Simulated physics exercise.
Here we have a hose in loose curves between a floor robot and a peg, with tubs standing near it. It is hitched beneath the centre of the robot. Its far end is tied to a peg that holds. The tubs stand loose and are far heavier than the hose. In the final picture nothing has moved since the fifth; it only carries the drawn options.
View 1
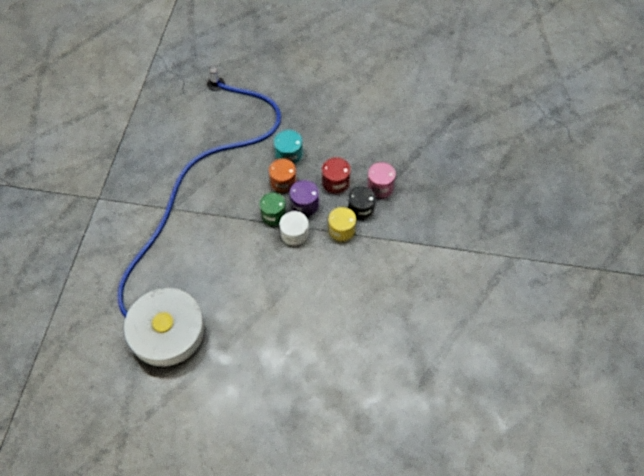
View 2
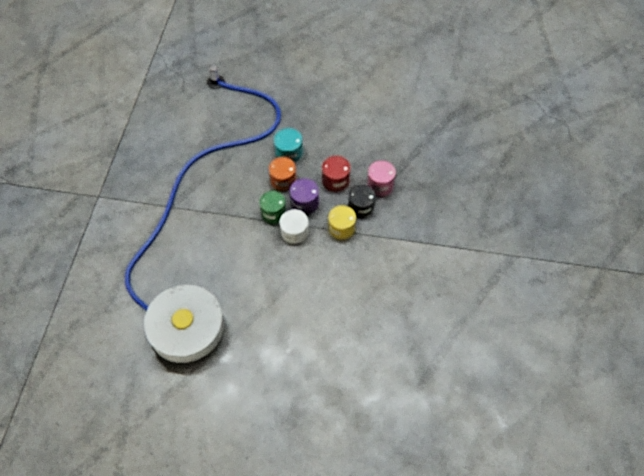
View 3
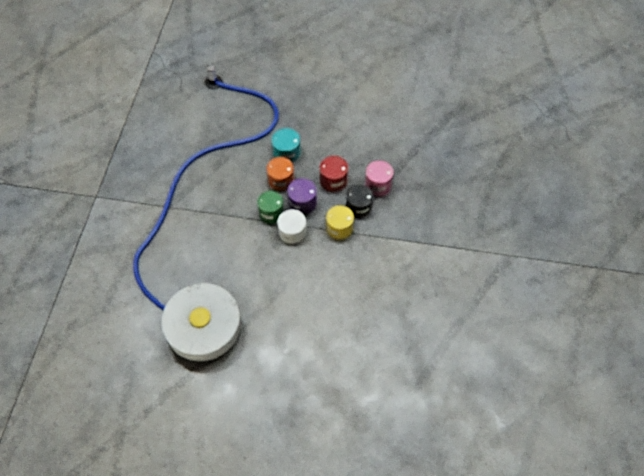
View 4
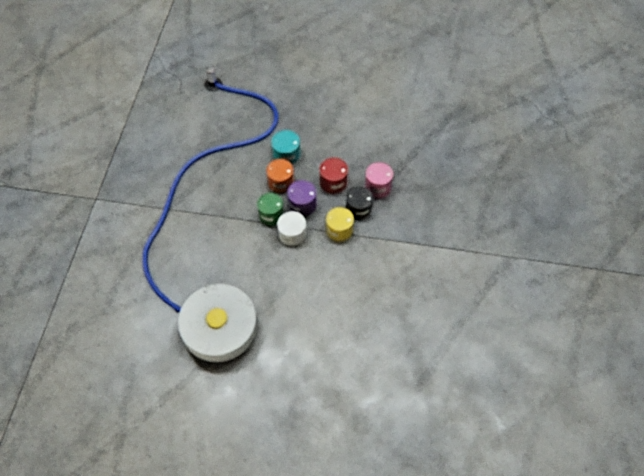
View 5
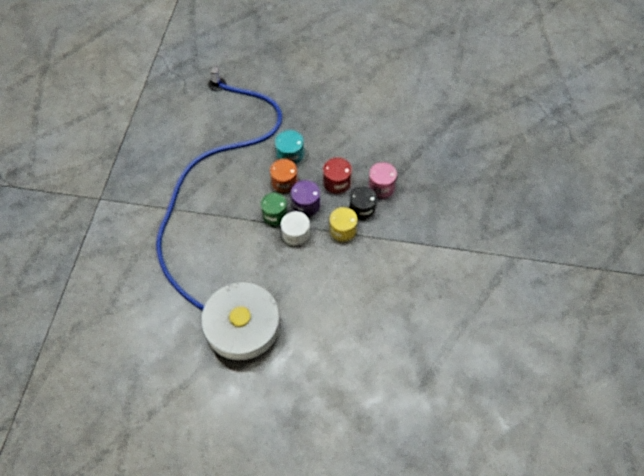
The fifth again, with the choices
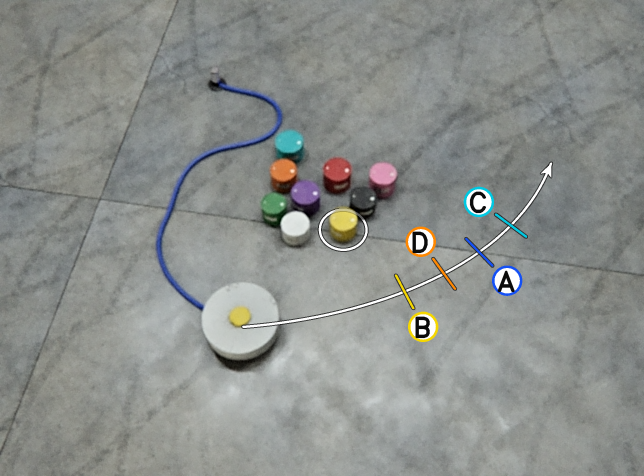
On a grey tiled floor, a round white robot slides right, shifting the lower curve of a blue hose beside colourful tubs.
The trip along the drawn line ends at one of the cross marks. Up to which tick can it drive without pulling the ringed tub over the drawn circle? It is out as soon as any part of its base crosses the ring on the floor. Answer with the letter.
It should halt at C.
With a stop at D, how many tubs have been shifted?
By then, none.
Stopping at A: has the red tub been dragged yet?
No.
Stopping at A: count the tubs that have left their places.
The count is none.
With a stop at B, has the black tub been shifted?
No.
On the marked copy, A at (479, 252); B at (404, 292); C at (511, 225); D at (444, 274); the ring at (343, 229); the route from (243, 327) via (441, 275) to (551, 164).
Taking C. A third of the way, robot (351, 304); yellow tub (343, 225).
Two thirds of the way, robot (448, 266); yellow tub (343, 225).
When it is over, robot (514, 219); yellow tub (343, 224); white tub (302, 220); green tub (279, 207); the yellow tub is still in its ring.
As for the rest, A is safe but short; B is safe but short; D is safe but short.
